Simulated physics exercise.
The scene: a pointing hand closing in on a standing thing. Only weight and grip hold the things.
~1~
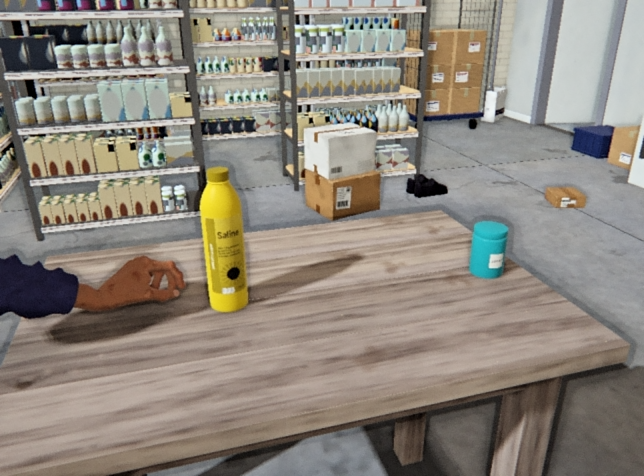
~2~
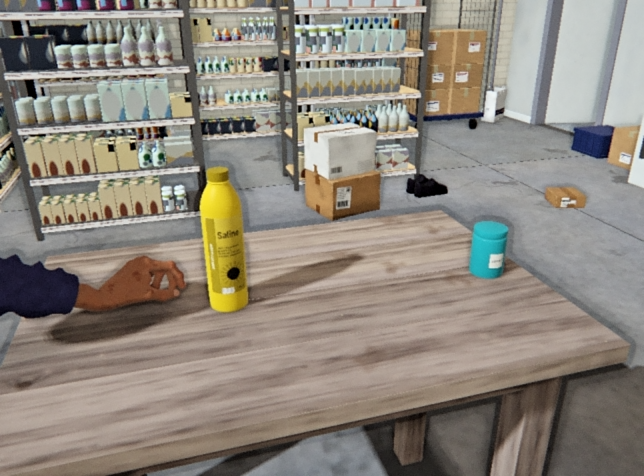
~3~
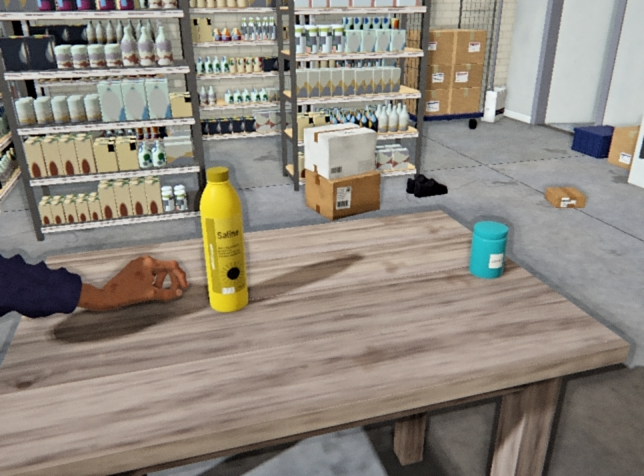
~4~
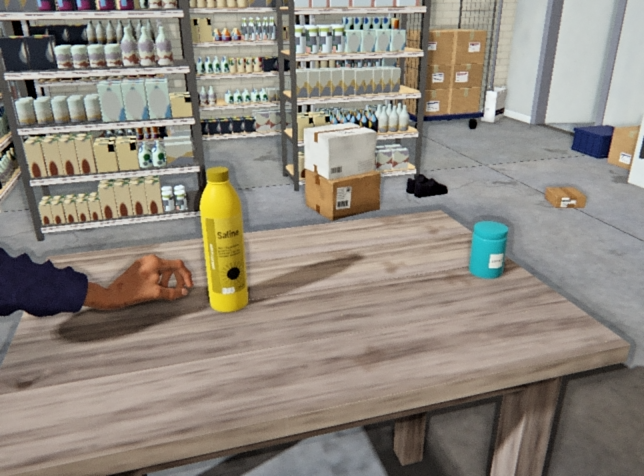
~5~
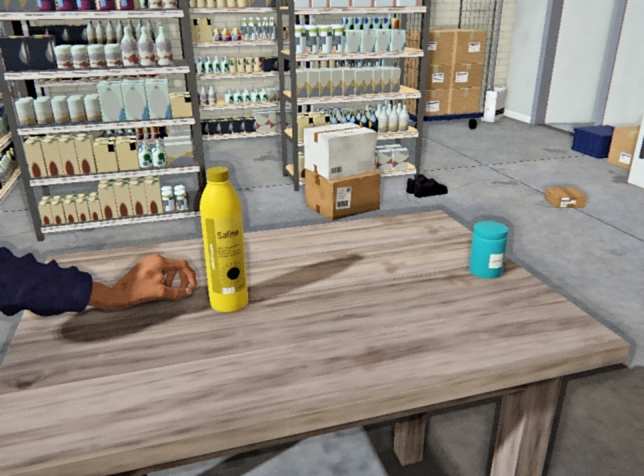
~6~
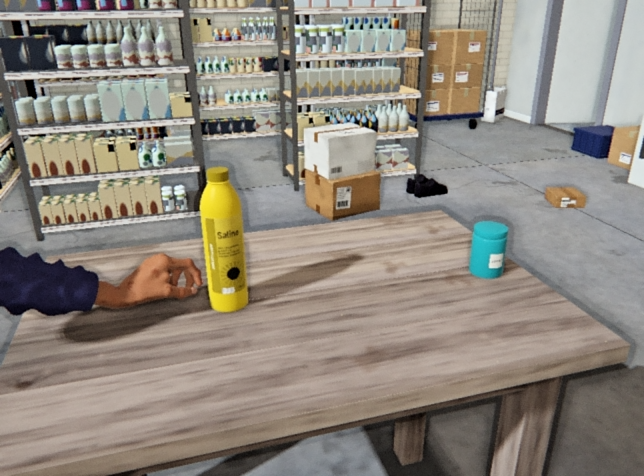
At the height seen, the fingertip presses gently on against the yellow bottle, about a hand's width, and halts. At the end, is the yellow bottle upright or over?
The yellow bottle stays upright.
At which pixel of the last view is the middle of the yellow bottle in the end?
At about (290, 232).
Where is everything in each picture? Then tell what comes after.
Yellow bottle (224, 240), in the first frame.
Yellow bottle (224, 240), in the second frame.
Yellow bottle (224, 240), in the third frame.
Yellow bottle (224, 240), in the fourth frame.
Yellow bottle (224, 240), in the fifth frame.
Yellow bottle (224, 240), in the sixth frame.
Then, 0.30 s past the last view, yellow bottle displaced a little near (236, 239).
Then, 0.70 s past the last view, yellow bottle displaced about its own width near (263, 235).
Then, 1.10 s past the last view, yellow bottle displaced well along near (289, 232).
Then, 2.20 s past the last view, yellow bottle resting near (290, 230).
Finally, moved from the start, yellow bottle. Final places as the last picture's camera would see them, yellow bottle near (290, 232).
